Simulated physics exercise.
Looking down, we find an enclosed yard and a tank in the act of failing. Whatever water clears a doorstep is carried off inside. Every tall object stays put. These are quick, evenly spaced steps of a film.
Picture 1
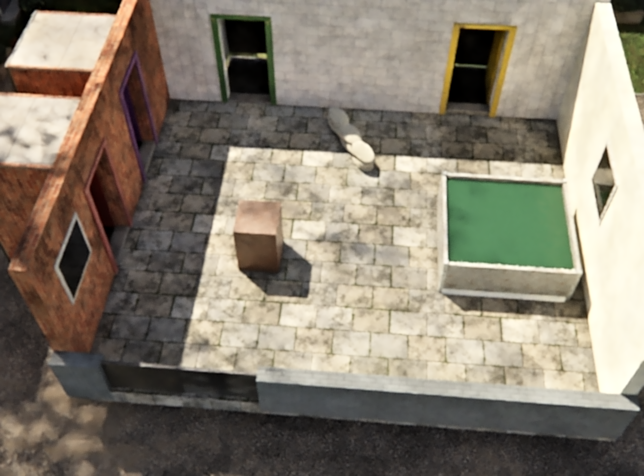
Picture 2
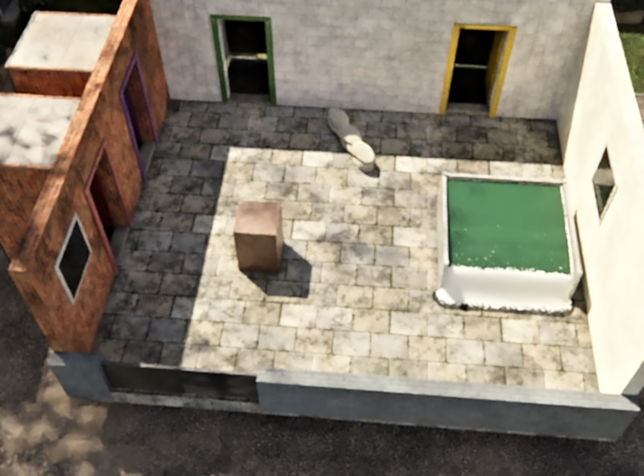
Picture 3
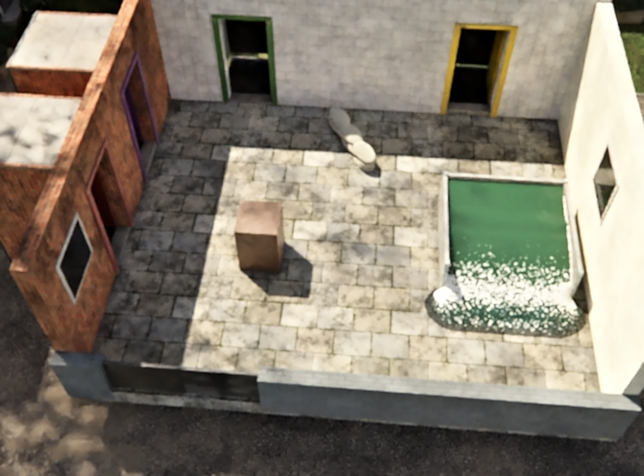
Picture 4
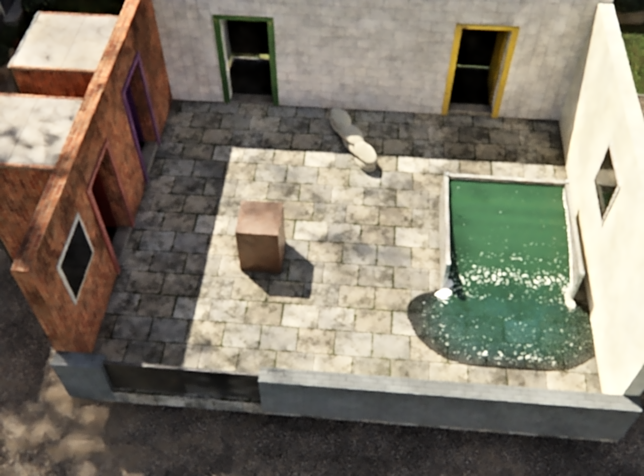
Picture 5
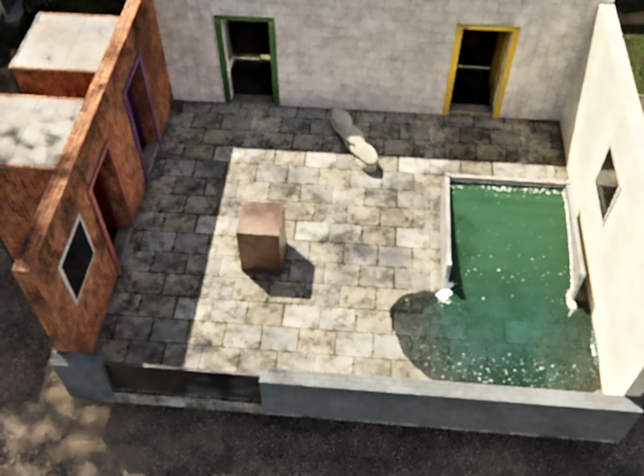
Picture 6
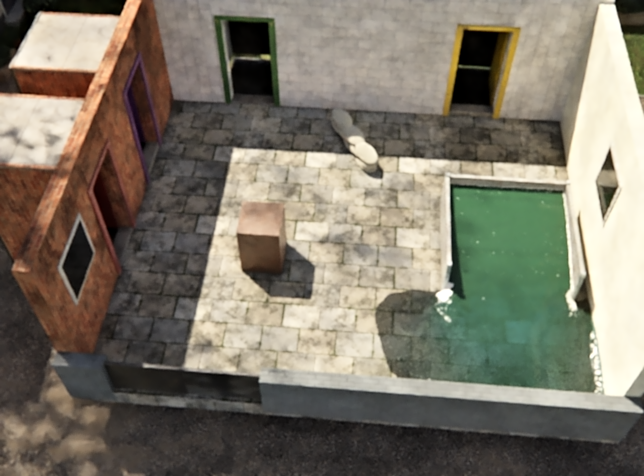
Green water bursting through the near side of a rectangular tank, foaming, then spreading across the paving of a walled courtyard.
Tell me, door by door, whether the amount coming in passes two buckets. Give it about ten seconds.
One by one: The yellow door is going to let through no more than allowed; the green door is going to let through more than allowed; the red door is going to let through more than allowed; the purple door is going to let through no more than allowed.
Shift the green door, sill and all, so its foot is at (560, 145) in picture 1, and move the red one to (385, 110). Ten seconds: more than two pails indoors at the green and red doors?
Well, the green door one stays short of the threshold, while the red door one stays short of the threshold.
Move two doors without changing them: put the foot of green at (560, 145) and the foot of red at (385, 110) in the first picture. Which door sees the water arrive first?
That is the door marked green.
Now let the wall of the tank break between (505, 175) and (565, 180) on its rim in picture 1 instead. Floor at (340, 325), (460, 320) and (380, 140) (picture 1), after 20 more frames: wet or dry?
So: Spared, then spared, then wetted.
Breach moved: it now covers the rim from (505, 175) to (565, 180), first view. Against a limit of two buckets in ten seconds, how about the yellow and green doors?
Check - yellow door: Comes out above; green door: Comes out below.
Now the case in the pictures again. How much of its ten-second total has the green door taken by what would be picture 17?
Working it through, I arrive at 0 %.
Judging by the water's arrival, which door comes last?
I'd go with the green-painted one.
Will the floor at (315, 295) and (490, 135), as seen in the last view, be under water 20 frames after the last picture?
Going in order, I'd call them drenched and bone-dry.
A moment on, water covers 15 % of the floor; the yellow door not reached, the green door not reached, the red door not reached, the purple door not reached.
Next, water covers 20 % of the floor; the yellow door not reached, the green door not reached, the red door not reached, the purple door not reached.
Then, water covers 45 % of the floor; the yellow door not reached, the green door not reached, the red door not reached, the purple door not reached.
Later, water covers 70 % of the floor; the yellow door wet at the sill, nothing in, the green door not reached, the red door over two buckets in, the purple door wet at the sill, nothing in.
In the end, water covers 80 % of the floor; the yellow door wet at the sill, nothing in, the green door over two buckets in, the red door far over two buckets in, the purple door wet at the sill, nothing in.
